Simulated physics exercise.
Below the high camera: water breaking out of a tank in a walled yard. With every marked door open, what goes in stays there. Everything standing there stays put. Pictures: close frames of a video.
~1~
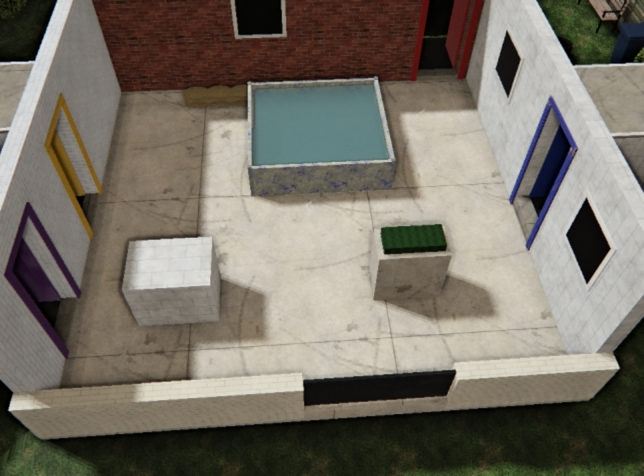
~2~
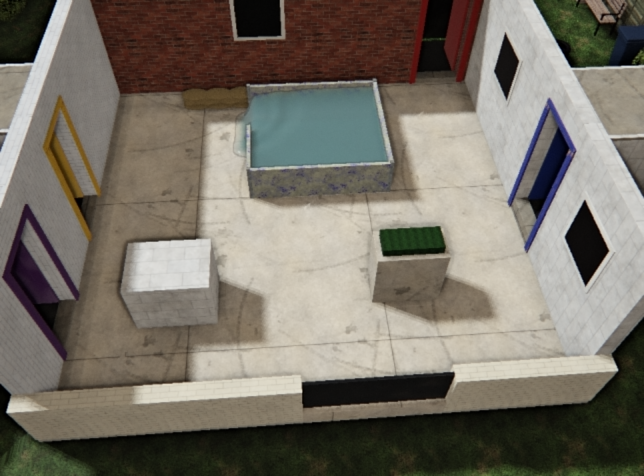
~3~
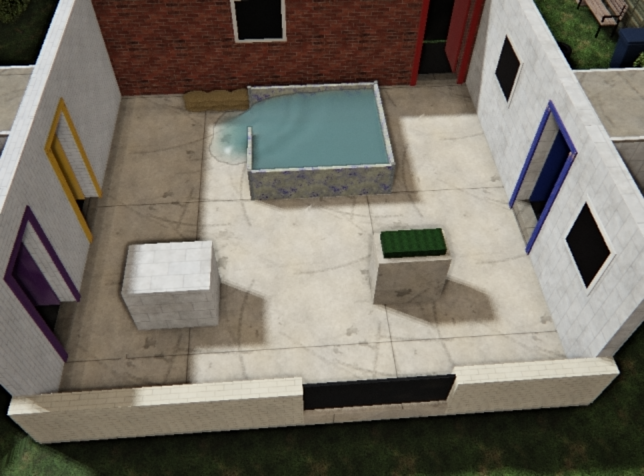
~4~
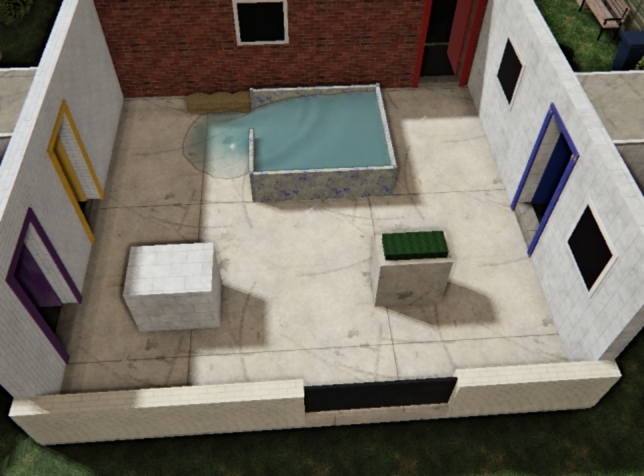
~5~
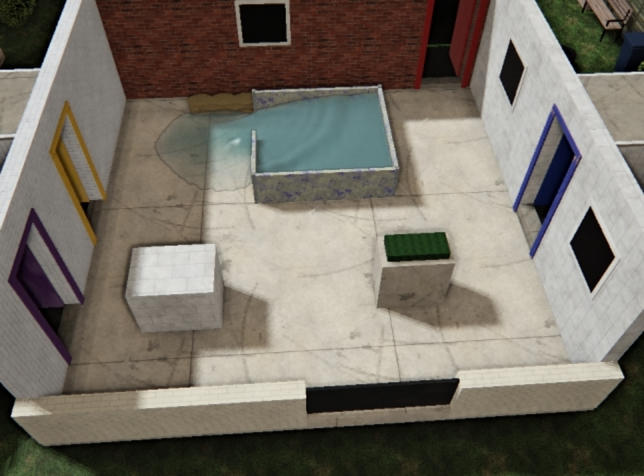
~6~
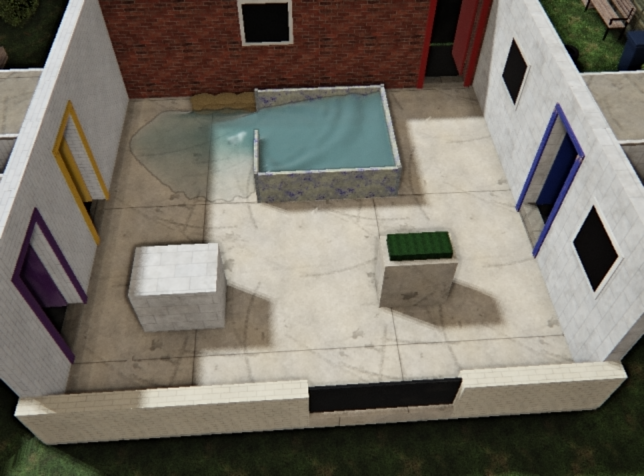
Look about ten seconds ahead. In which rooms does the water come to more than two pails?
In order: The blue door stays inside what's allowed there, the yellow door goes beyond what's allowed there, the purple door goes beyond what's allowed there, the red door stays inside what's allowed there.
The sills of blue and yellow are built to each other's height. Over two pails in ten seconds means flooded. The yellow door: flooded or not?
Result for yellow: Below the limit.
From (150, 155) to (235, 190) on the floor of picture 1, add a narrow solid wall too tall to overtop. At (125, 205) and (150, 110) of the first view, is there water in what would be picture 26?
As listed: Awash, awash.
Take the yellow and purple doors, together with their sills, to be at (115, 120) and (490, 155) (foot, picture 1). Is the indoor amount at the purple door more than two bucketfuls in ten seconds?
What follows is that the purple door remains below.
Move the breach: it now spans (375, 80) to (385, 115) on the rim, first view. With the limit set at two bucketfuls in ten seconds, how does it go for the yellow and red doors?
Lab note: Yellow door below the mark, red door above the mark.
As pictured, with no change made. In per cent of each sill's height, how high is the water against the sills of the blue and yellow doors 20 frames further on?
The first comes to about 0 percent, the second to about 230 percent.
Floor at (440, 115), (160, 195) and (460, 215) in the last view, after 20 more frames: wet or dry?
As listed, the points end up high and dry, soaked and high and dry.
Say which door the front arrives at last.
Result: The blue-painted one.
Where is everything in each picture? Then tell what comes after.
In the first picture, still water in the open tank at (317, 123).
In the second picture, water pours out at (252, 124) and has run to (242, 115).
In the third picture, water pours out at (253, 128) and has run to (218, 155).
In the fourth picture, the front is at (188, 152), out from the gap at (255, 131).
In the fifth picture, the front is at (160, 148), out from the gap at (257, 132).
In the sixth picture, the front is at (137, 136), out from the gap at (260, 131).
A moment on, water covers 15 % of the floor; the blue door not reached, the yellow door not reached, the purple door not reached, the red door not reached.
Next, water covers 20 % of the floor; the blue door not reached, the yellow door under two buckets in, the purple door not reached, the red door not reached.
Then, water covers 35 % of the floor; the blue door not reached, the yellow door over two buckets in, the purple door wet at the sill, nothing in, the red door not reached.
Later, water covers 70 % of the floor; the blue door not reached, the yellow door over two buckets in, the purple door under two buckets in, the red door wet at the sill, nothing in.
In the end, water covers 95 % of the floor; the blue door wet at the sill, nothing in, the yellow door far over two buckets in, the purple door over two buckets in, the red door under two buckets in.
